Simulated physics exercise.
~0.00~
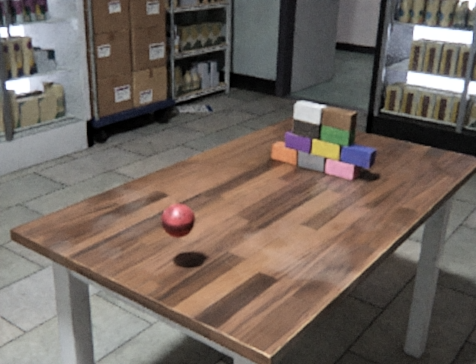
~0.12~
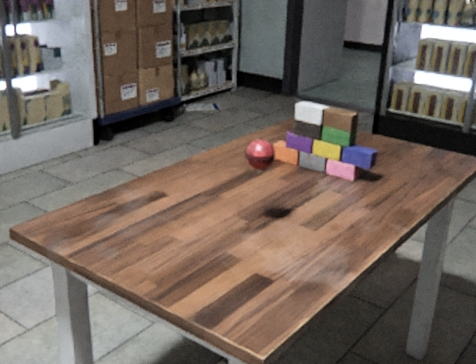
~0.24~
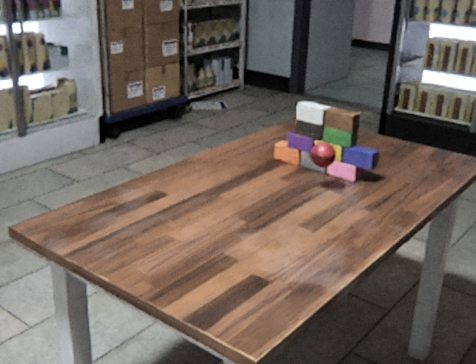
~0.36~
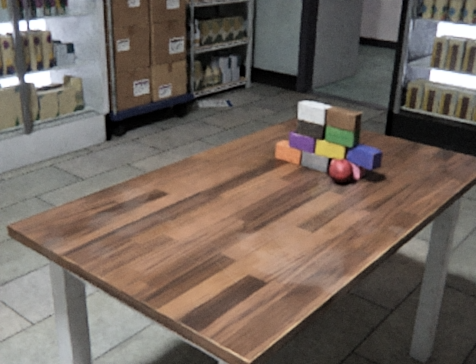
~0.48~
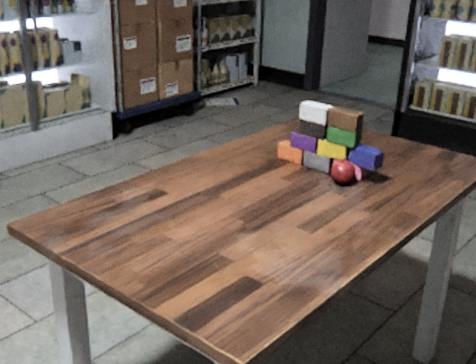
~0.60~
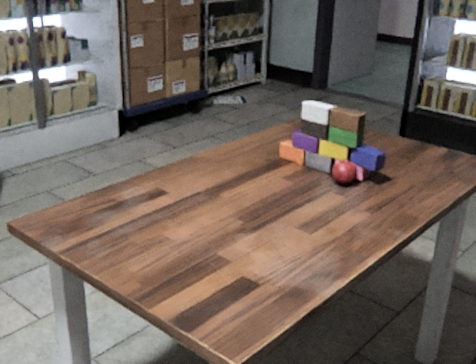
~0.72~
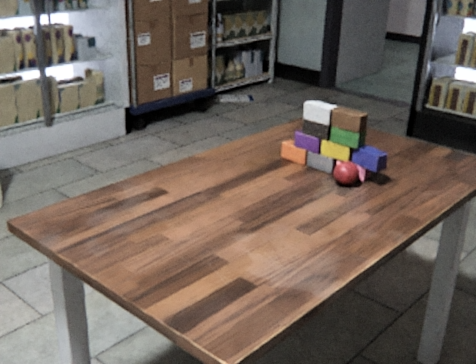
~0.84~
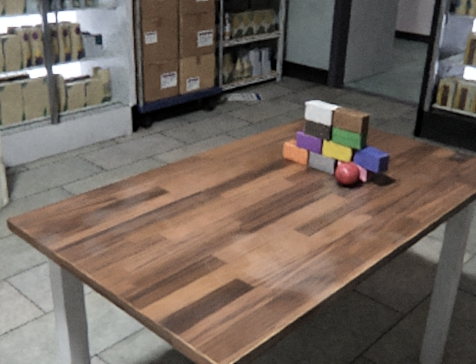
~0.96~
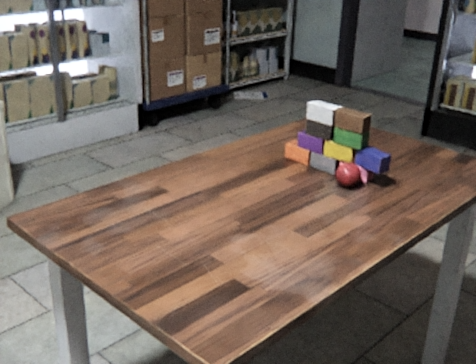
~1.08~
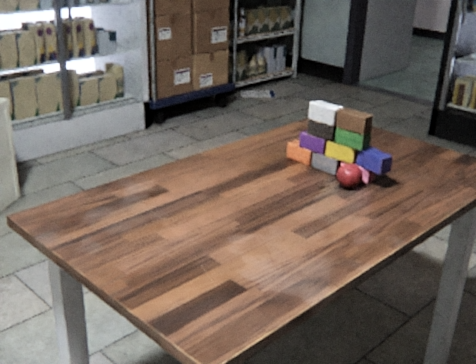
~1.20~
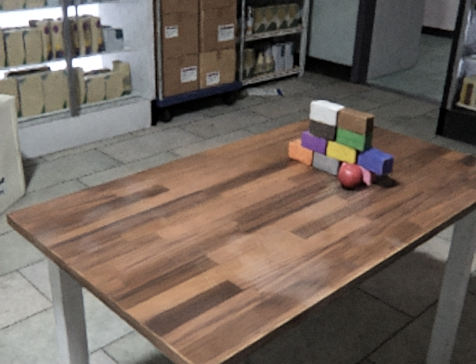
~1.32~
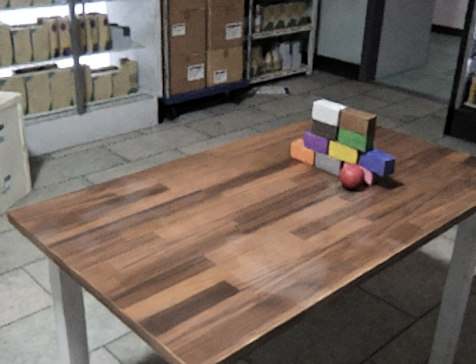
A red ball flies over a wooden table toward a small stepped pile of coloured blocks near the far right edge. The view looks down across the table, with cartons and lit shelves behind on a grey tiled floor, and drifts slightly sideways. White and brown blocks top the pile, green and yellow sit below them, and orange, purple, grey, pink and blue fill the lower part. The ball travels right, passes in front of the pile, and drops beside the pink block. It settles there, and the pile remains standing with its blocks in place.
